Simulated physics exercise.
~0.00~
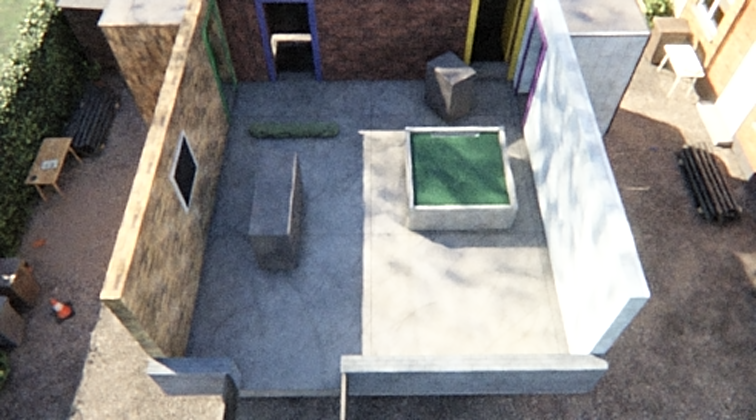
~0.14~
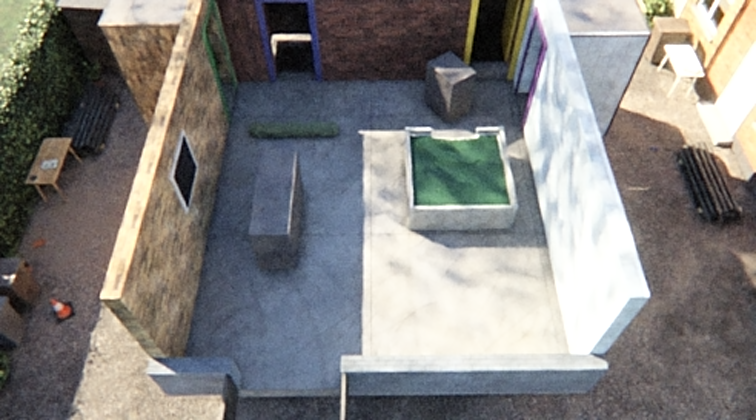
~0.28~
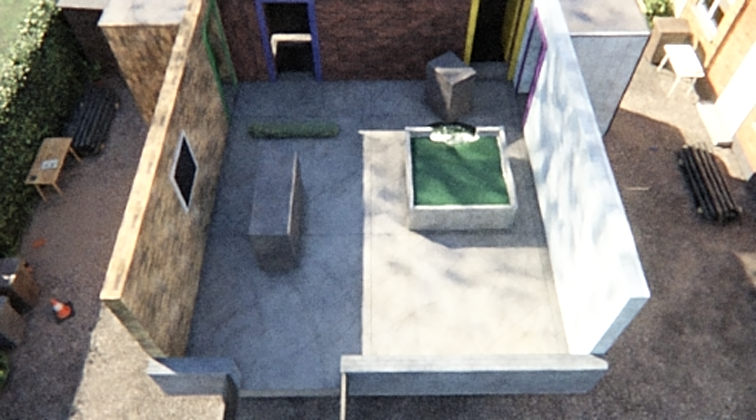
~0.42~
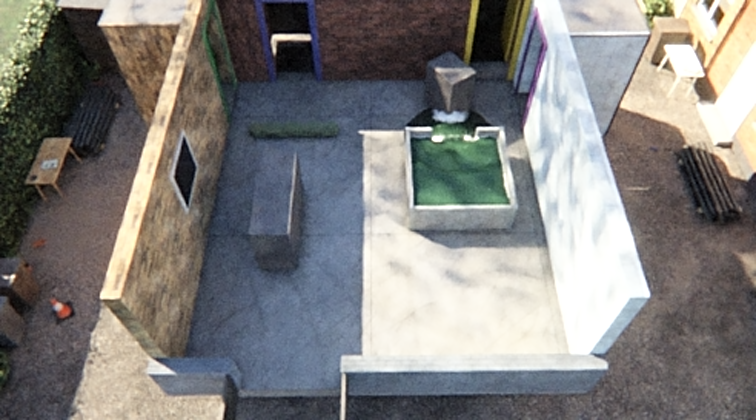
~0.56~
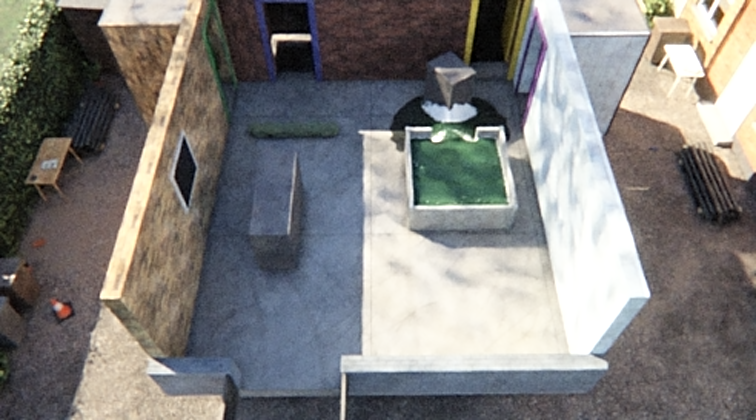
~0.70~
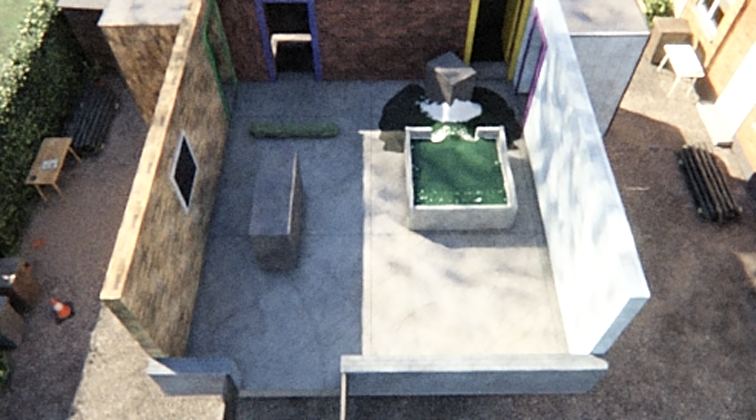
Green water pours from the far side of the open tank and spreads across the floor.
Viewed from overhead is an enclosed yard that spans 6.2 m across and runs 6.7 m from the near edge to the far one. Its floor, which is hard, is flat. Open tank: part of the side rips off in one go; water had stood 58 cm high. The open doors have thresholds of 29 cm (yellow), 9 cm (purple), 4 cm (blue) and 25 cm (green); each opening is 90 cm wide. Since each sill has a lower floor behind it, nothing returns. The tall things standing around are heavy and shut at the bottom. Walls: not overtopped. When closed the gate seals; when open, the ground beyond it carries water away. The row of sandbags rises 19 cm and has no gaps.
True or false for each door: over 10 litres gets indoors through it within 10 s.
Yellow door - false, purple door - true, blue door - true, green door - false.
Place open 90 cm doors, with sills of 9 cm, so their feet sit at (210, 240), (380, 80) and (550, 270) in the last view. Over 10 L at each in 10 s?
Result in order - not enough, more than that, not enough.
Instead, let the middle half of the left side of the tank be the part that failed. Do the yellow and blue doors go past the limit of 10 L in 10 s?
Yellow door doesn't reach it, blue door surpasses it.
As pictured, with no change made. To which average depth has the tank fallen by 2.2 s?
About 33 cm.
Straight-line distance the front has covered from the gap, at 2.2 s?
About 5.0 m out.
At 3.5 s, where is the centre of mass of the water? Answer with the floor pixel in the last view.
I'd put it close to (417, 141).
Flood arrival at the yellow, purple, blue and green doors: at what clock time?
Yellow: 0.8 s; purple: 0.8 s; blue: 1.6 s; green: 2.4 s.
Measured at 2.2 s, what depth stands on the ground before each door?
In cm: Yellow 15, purple 20, blue 7, green 1.
After 1.4 s water covers 15 % of the floor and is deepest (38 cm) near (453, 121); yellow door 12 cm at the sill, 0 L in, purple door 16 cm at the sill, 13 L in, blue door not reached, green door not reached.
After 2.2 s water covers 25 % of the floor and is deepest (30 cm) near (453, 128); yellow door 15 cm at the sill, 0 L in, purple door 20 cm at the sill, 84 L in, blue door 7 cm at the sill, 0 L in, green door not reached.
After 3.5 s water covers 30 % of the floor and is deepest (24 cm) near (453, 128); yellow door 12 cm at the sill, 0 L in, purple door 17 cm at the sill, 156 L in, blue door 6 cm at the sill, 7 L in, green door 18 cm at the sill, 0 L in.
After 6.0 s water covers 45 % of the floor and is deepest (19 cm) near (238, 82); yellow door 10 cm at the sill, 0 L in, purple door 13 cm at the sill, 214 L in, blue door 8 cm at the sill, 18 L in, green door 16 cm at the sill, 0 L in.
After 10.0 s water covers 70 % of the floor and is deepest (10 cm) near (256, 123); yellow door 7 cm at the sill, 0 L in, purple door 8 cm at the sill, 232 L in, blue door 10 cm at the sill, 112 L in, green door 9 cm at the sill, 0 L in.
